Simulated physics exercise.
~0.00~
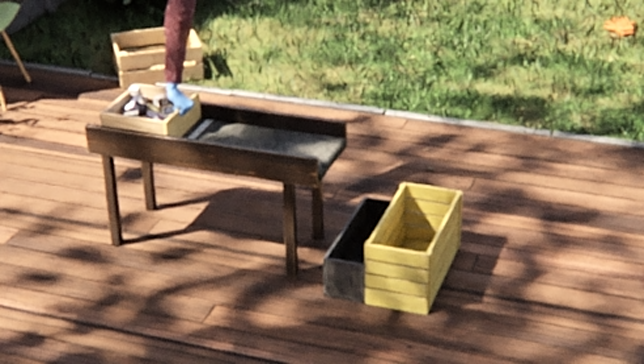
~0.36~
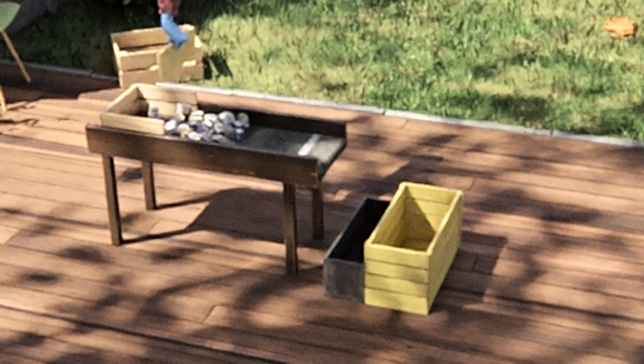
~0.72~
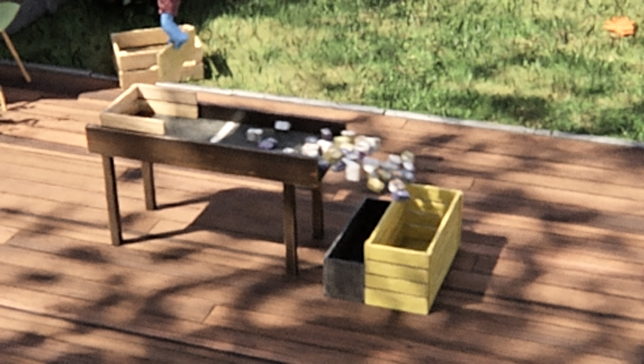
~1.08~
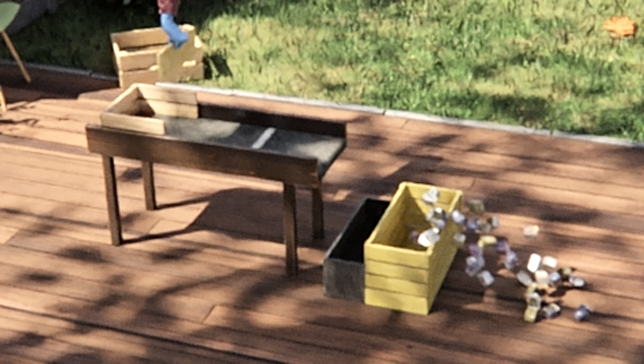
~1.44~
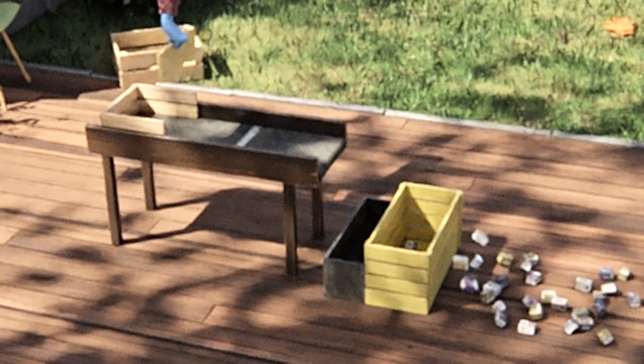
The clip opens on a sunlit wooden deck, where a gloved hand reaches over a pen of small cartons at the left end of a raised dark belt. The hand then lifts away toward the crate behind, and the cartons spread along the belt to the right. They shoot off the far end in a loose cluster, turning as they fly over the black bin. A few drop into the yellow tub, while most sail past it. The last cartons settle scattered across the deck beyond the tub, with only a few visible inside it.
